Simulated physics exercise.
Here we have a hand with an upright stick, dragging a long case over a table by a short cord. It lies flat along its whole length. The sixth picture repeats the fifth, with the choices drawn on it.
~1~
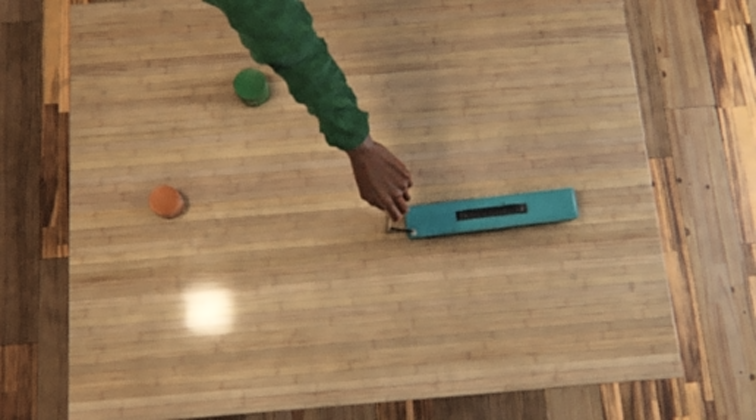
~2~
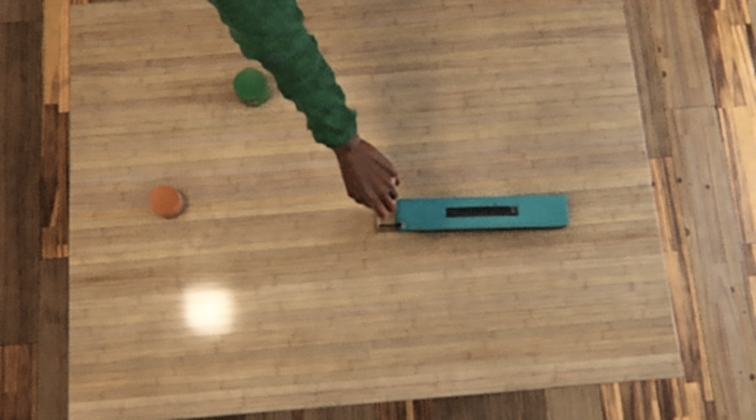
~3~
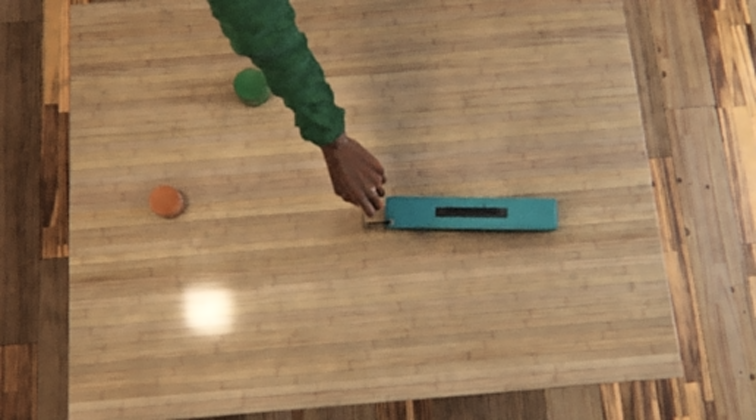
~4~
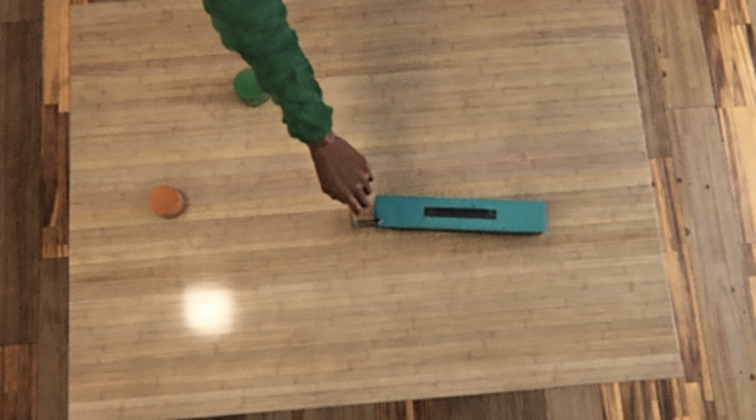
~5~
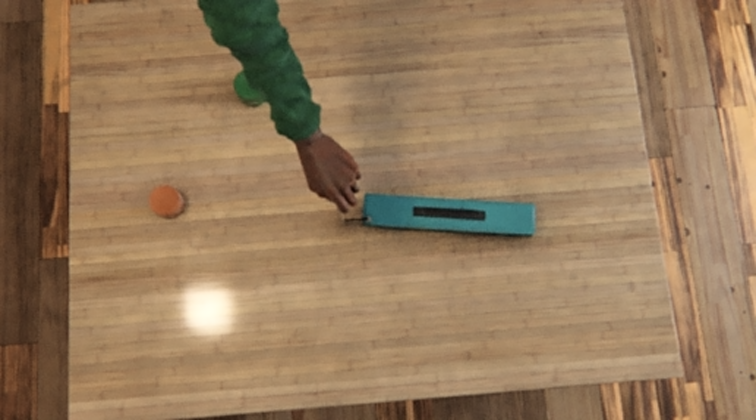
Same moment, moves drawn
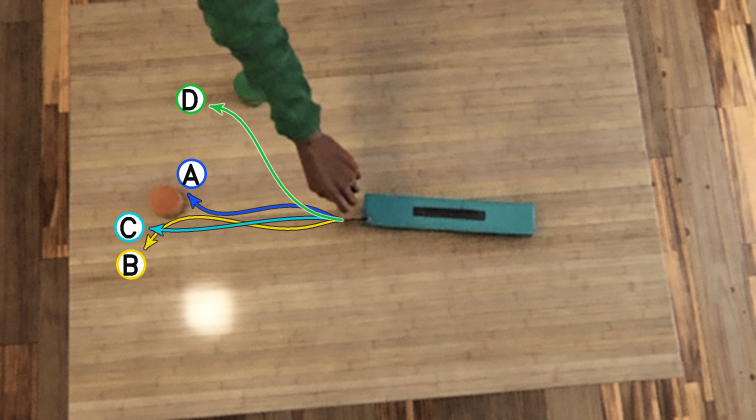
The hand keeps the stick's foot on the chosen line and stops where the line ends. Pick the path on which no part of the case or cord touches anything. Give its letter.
Path A touches nothing.
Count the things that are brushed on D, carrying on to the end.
One.
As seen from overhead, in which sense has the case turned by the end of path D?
It turns clockwise.
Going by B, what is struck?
It meets the orange tub.
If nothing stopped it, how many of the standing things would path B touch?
In all, one.
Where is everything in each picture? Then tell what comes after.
Orange tub (167, 203); green tub (252, 88); turquoise case (492, 212), in the first frame.
Turquoise case (482, 212); orange tub (167, 203), in the second frame.
Turquoise case (471, 212); orange tub (167, 203), in the third frame.
Turquoise case (460, 213); orange tub (167, 203), in the fourth frame.
Turquoise case (449, 214); orange tub (167, 203); green tub (252, 88), in the fifth frame.
On the marked copy, A from (342, 220) via (263, 209) to (189, 195); B from (342, 220) via (234, 221) to (145, 249); C from (342, 220) via (241, 224) to (151, 228); D from (342, 220) via (268, 164) to (210, 106).
Taking A. A third of the way, foot of the stick (285, 206), middle of the case (393, 211).
Two thirds of the way, foot of the stick (226, 214), middle of the case (334, 212).
When it is over, foot of the stick (186, 189), middle of the case (291, 208); nothing has been touched.
As for the rest, B meets the orange tub; C meets the orange tub; D meets the green tub.
